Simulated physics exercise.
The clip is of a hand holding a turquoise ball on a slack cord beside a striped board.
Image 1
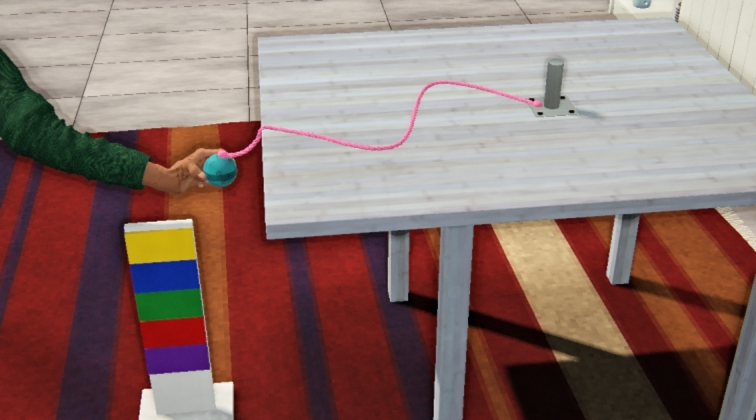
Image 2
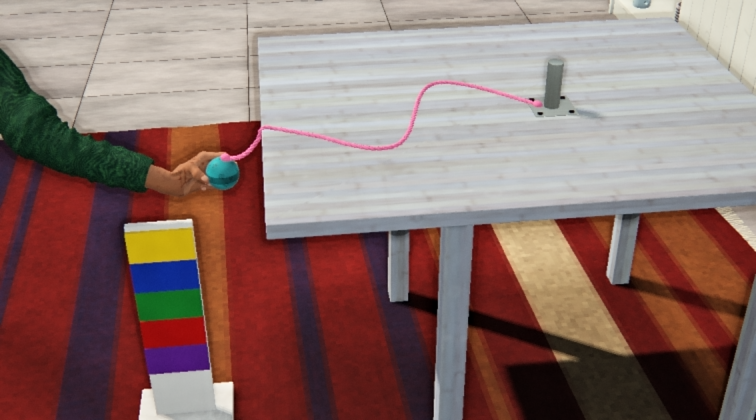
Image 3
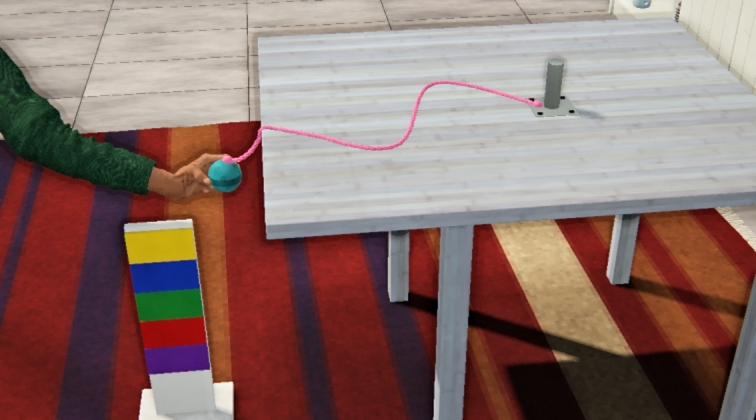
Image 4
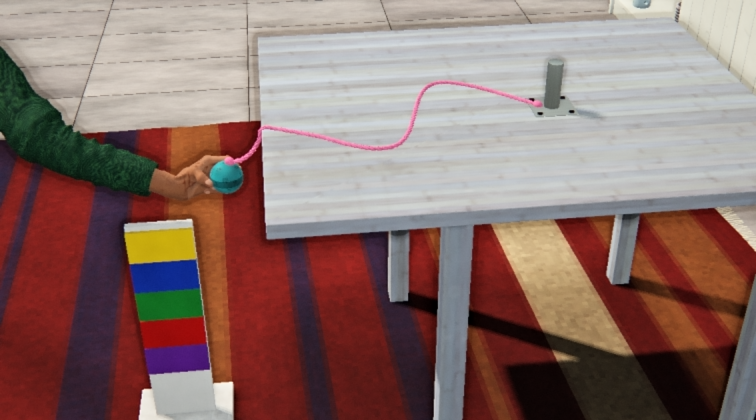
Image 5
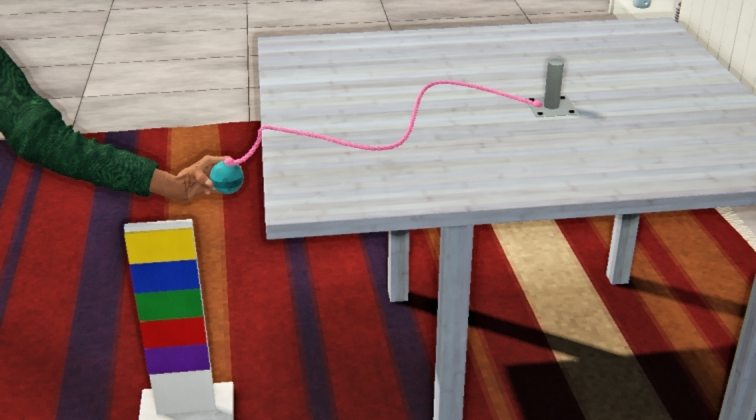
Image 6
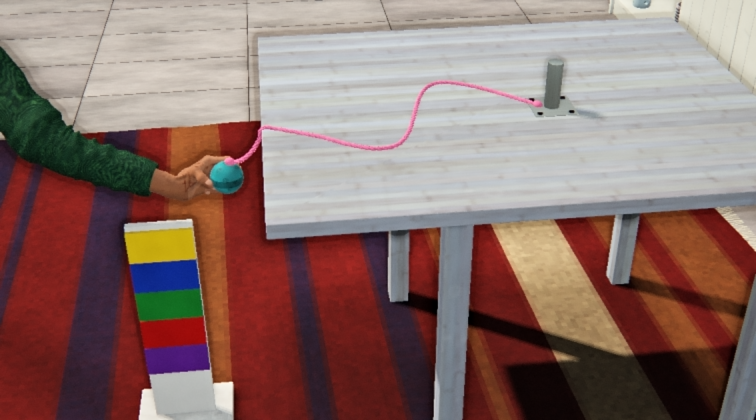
To begin with, a hand in a green sleeve holds a turquoise ball above a striped board, with a slack pink cord running across a table to a metal post. The hand and ball shift very slightly down and to the right, then stay still while the cord remains loosely curved.
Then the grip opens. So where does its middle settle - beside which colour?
Beside green.
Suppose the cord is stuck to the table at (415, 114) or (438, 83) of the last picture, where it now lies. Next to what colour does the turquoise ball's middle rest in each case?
In order: Yellow; blue.
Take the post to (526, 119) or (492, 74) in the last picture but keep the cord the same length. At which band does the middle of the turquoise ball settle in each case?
Red; red.
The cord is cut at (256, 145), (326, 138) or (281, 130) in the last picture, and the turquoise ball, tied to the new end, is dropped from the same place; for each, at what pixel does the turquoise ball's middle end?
The pixels are (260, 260) for the first, (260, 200) for the second and (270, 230) for the third.
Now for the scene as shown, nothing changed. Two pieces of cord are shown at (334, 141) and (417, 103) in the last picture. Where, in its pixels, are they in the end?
First one close to (263, 168), second close to (368, 114).
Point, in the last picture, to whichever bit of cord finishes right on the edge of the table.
(382, 149).
Soon after, ball near (282, 273); level with blue.
Then, ball near (261, 285); level with green.
At rest, ball near (269, 287); level with green. The green one.
